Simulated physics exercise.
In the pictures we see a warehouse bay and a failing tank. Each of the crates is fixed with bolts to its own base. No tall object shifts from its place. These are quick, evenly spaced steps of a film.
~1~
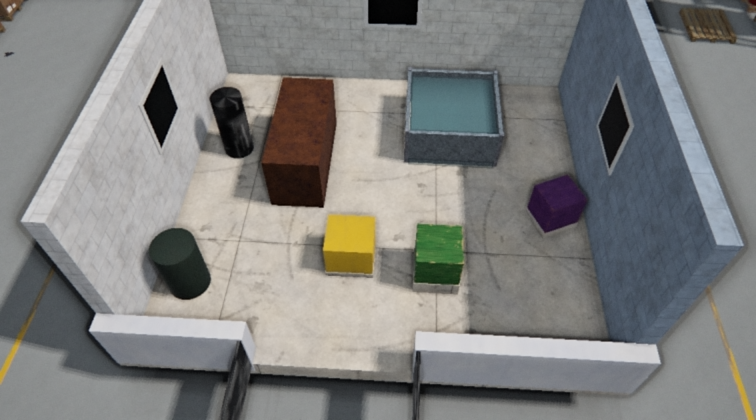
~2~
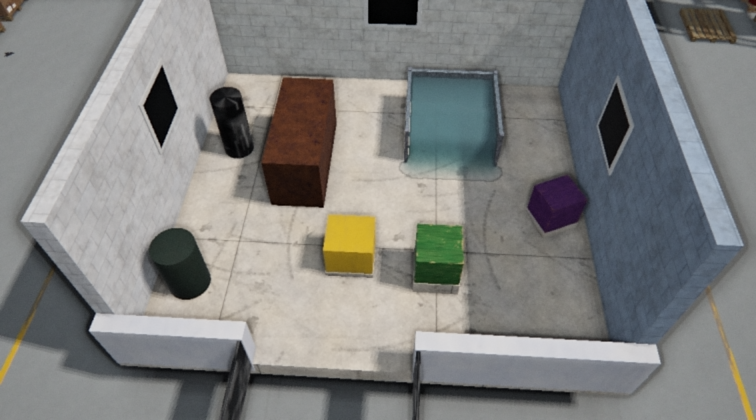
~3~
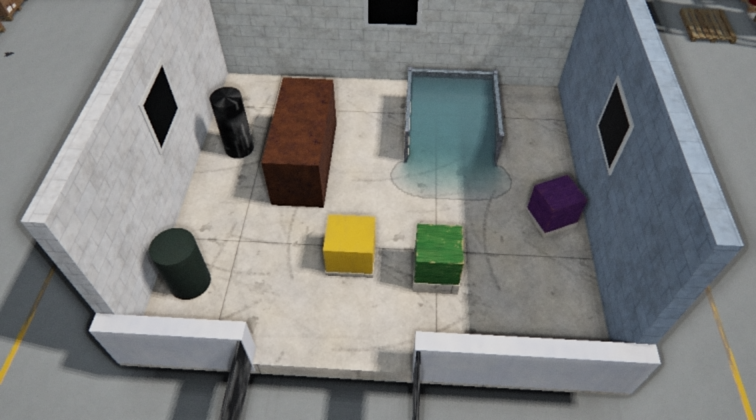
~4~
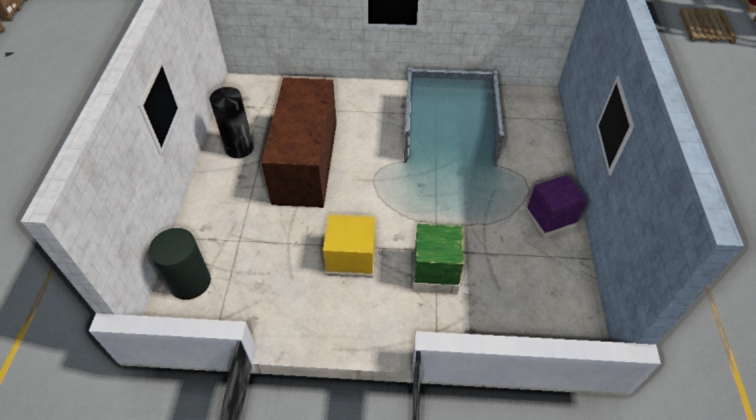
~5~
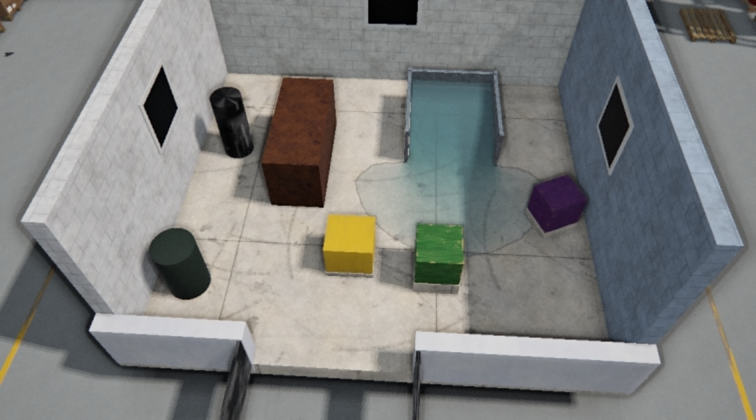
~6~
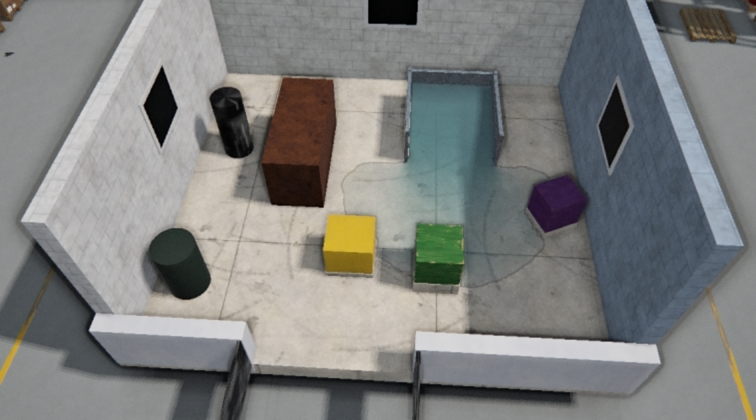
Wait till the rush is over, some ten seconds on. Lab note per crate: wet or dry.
Result - green crate: Wet; yellow crate: Wet; purple crate: Wet.
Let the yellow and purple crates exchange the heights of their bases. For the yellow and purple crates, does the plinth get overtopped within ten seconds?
One by one: The yellow crate is topped, the purple crate is wetted.
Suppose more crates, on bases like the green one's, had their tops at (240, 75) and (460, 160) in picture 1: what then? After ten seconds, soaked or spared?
Crate by crate: Is not reached; gets flooded.
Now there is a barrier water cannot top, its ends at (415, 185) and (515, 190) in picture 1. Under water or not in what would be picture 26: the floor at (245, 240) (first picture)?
There: Awash.
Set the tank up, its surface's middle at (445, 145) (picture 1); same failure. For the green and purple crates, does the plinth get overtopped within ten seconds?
Outcome - green crate: It is overrun; purple crate: It is overrun.
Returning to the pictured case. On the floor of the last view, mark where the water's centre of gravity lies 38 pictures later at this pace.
The water's centre sits above (426, 235).
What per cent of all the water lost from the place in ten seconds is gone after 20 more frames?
Estimated share: Close to 40 %.
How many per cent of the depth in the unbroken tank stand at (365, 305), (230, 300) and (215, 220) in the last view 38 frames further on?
Some 8, 6 and 6 in a hundred.
A moment on, water covers 30 % of the floor; the green crate water round its plinth, the yellow crate water round its plinth, the purple crate water round its plinth.
Next, water covers 40 % of the floor; the green crate water round its plinth, the yellow crate water round its plinth, the purple crate water round its plinth.
Then, water covers 50 % of the floor; the green crate water round its plinth, the yellow crate water round its plinth, the purple crate water round its plinth.
Later, water covers 75 % of the floor; the green crate water round its plinth, the yellow crate water round its plinth, the purple crate water round its plinth.
In the end, water covers 95 % of the floor; the green crate was topped, the yellow crate was topped, the purple crate was topped.
